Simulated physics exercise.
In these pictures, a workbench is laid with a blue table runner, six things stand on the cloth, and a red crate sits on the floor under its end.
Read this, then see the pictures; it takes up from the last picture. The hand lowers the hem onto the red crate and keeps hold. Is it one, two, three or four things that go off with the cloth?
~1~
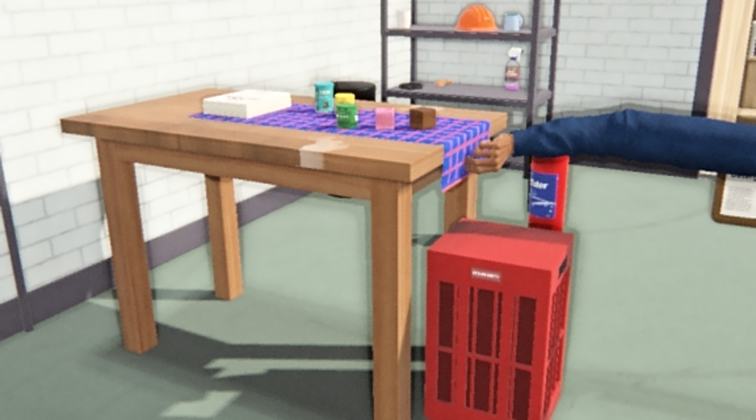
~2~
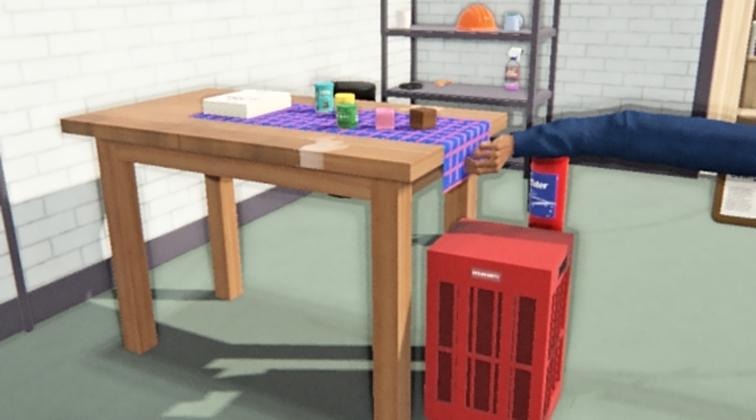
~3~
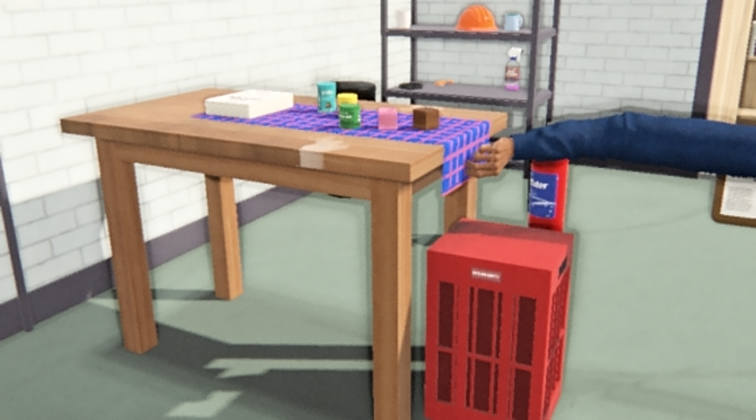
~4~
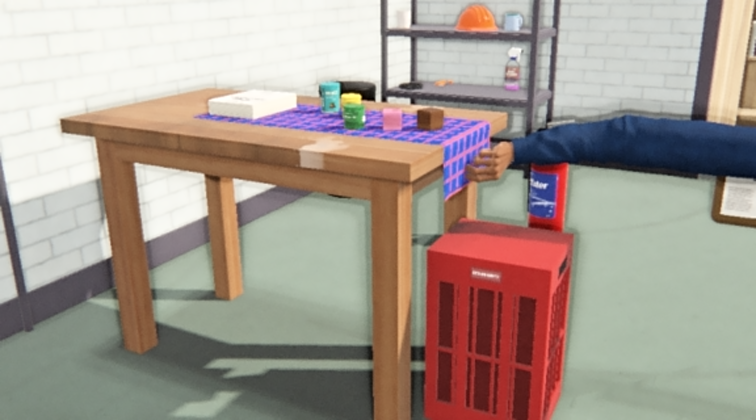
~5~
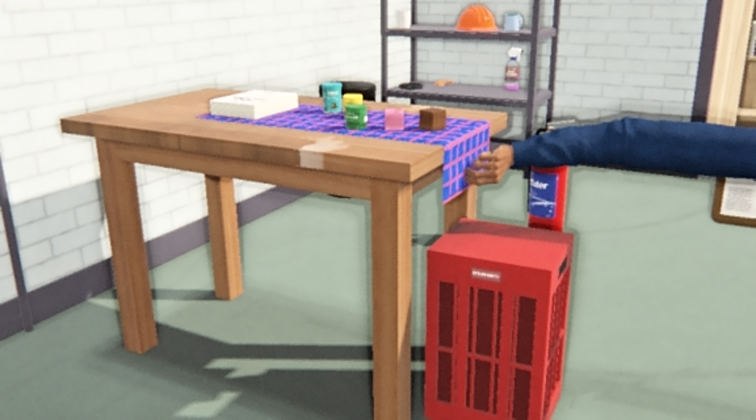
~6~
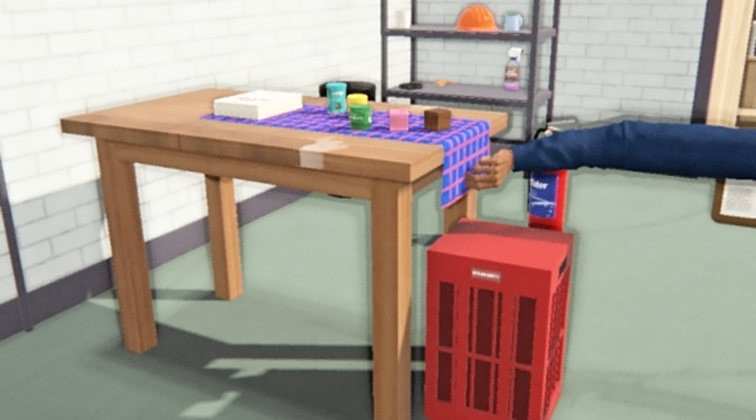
The number that falls is one.
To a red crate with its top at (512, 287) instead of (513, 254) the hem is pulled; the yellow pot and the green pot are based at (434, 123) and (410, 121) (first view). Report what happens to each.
The yellow pot does not stay aboard, and the green pot does not stay aboard.
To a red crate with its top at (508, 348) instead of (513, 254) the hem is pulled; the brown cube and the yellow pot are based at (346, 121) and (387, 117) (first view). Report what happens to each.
As for the brown cube, it leaves the top; as for the yellow pot, it leaves the top.
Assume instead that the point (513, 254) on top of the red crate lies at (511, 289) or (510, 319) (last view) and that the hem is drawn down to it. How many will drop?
Over the edge: 2, then 3.
A little later, hem near (467, 214); all still up.
Next, hem on the crate; brown cube gone.
When it is over, hem on the crate; brown cube gone. Over the edge go one.
